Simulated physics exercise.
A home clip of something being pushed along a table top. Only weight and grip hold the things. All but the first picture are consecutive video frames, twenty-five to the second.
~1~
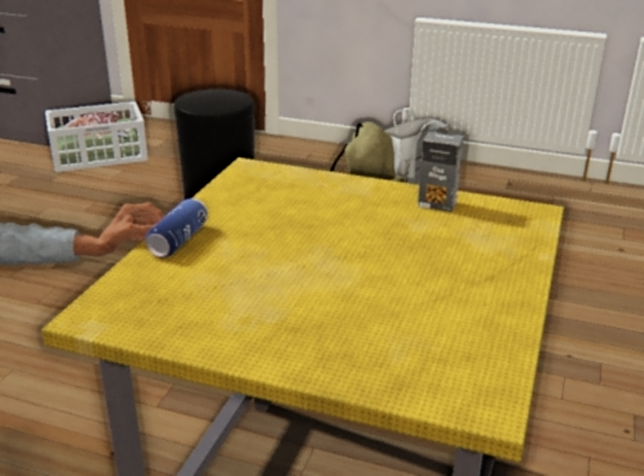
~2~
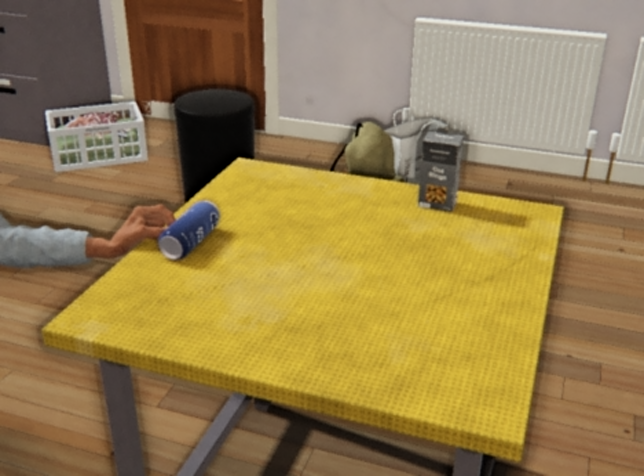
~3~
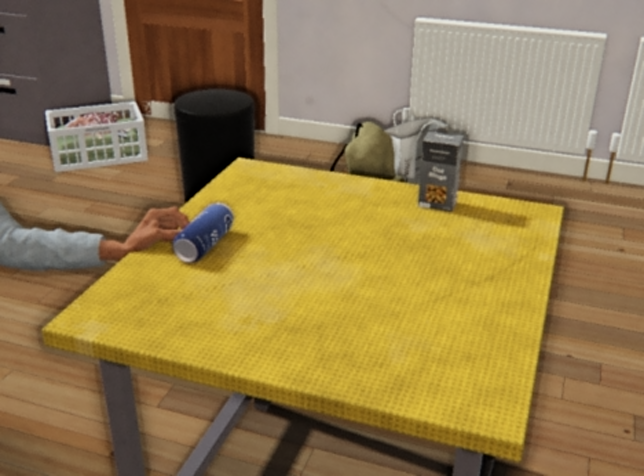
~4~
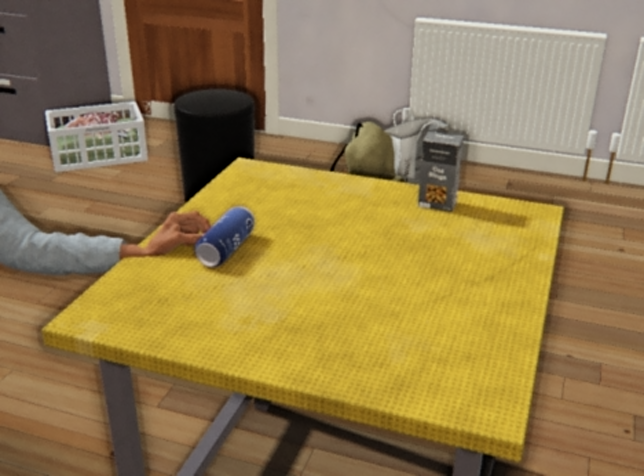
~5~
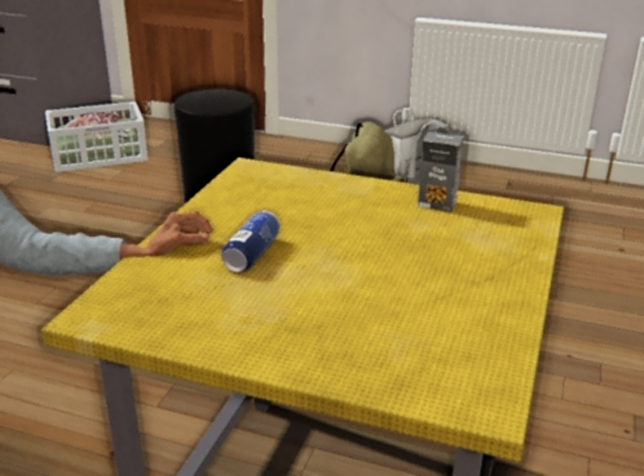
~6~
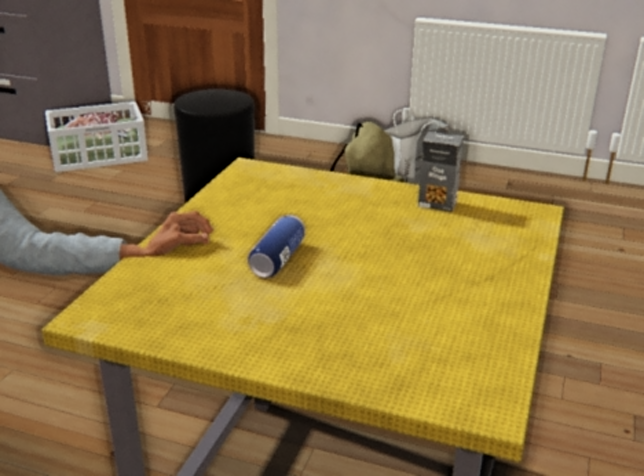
A blue can is pushed by a hand and rolls right across a yellow table.
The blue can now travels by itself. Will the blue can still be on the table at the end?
The blue can goes over the edge.
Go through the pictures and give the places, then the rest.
Under the hand; blue can (178, 227), in the first picture.
Under the hand; blue can (190, 230), in the second picture.
Under the hand; blue can (204, 232), in the third picture.
Blue can (226, 236), in the fourth picture.
Blue can (252, 241) rolled about its own width, in the fifth picture.
Blue can (278, 246) rolled well along, in the sixth picture.
Then, 0.20 s after the last picture, blue can rolled well along near (412, 270).
Then, 0.50 s after the last picture, blue can now off the table.
Then, 0.80 s after the last picture, things are still on the move.
By the end, off the table, blue can.
